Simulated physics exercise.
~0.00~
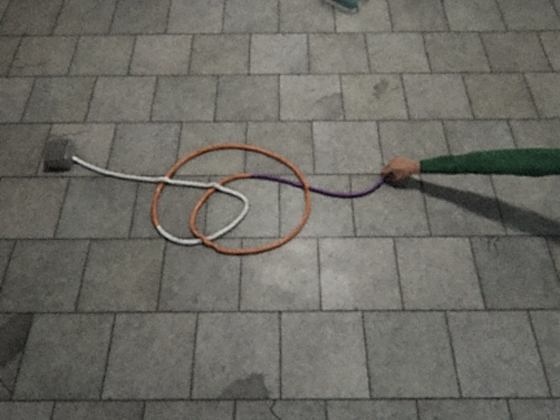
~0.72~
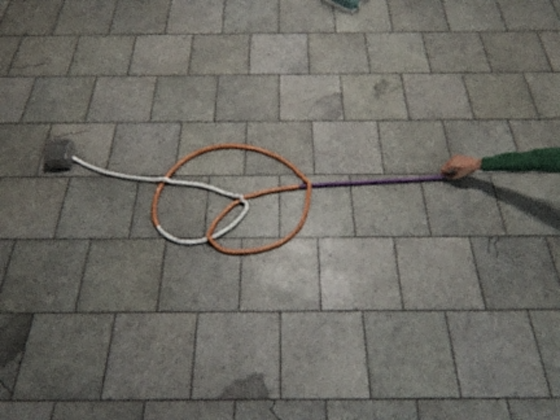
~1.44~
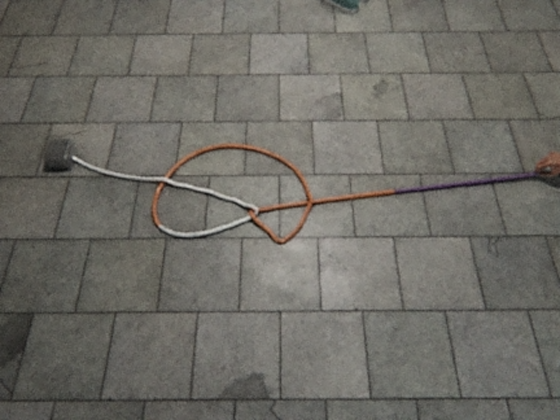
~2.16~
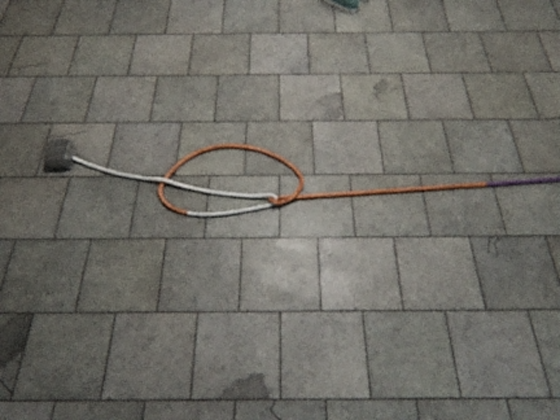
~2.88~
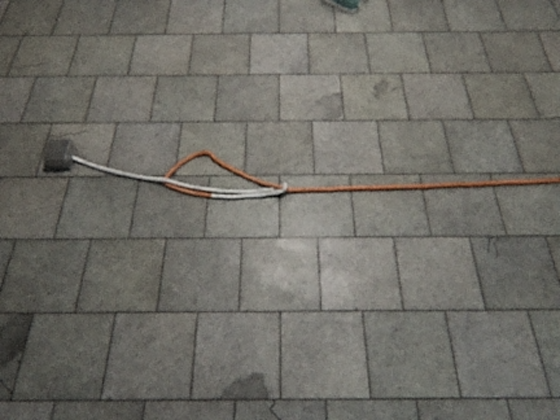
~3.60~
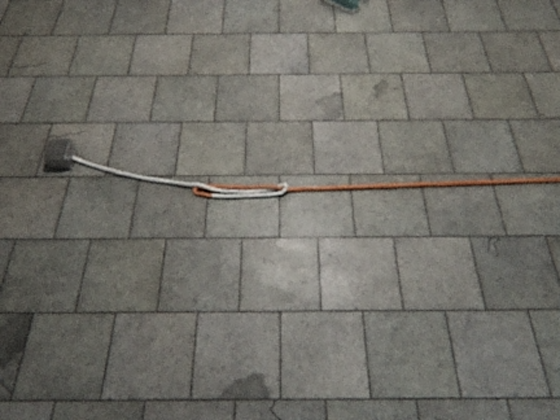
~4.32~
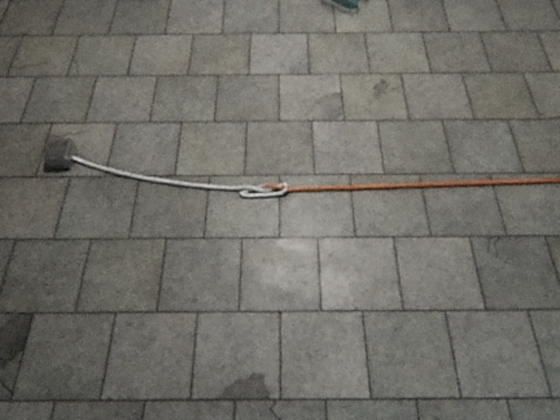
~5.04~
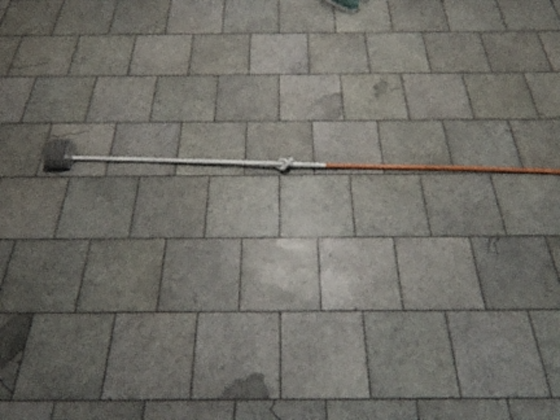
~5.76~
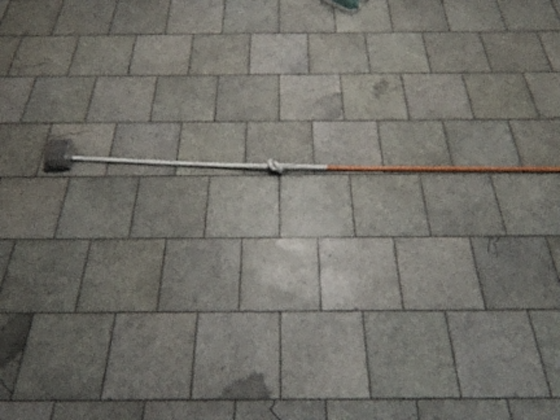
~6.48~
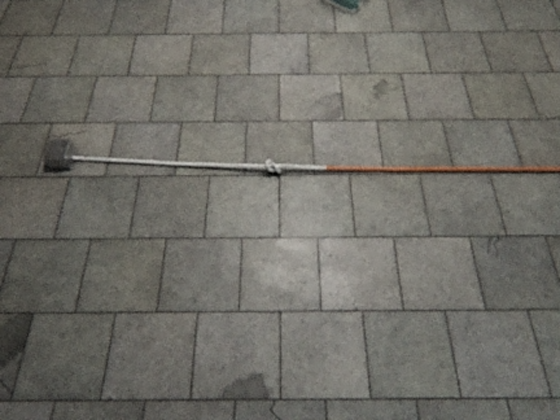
The clip opens on a rope dyed white, orange and purple, lying in overlapping loops on gray paving, its left end held at a dark block. A hand at the end of a green sleeve grips the purple end and draws it to the right, pulling that section straight. The hand leaves view as the orange loops shrink and the purple slides out of sight. The remaining loop narrows to a small white one, which then cinches tight. The rope ends stretched nearly straight, with a small knot in its white section, and stays still.
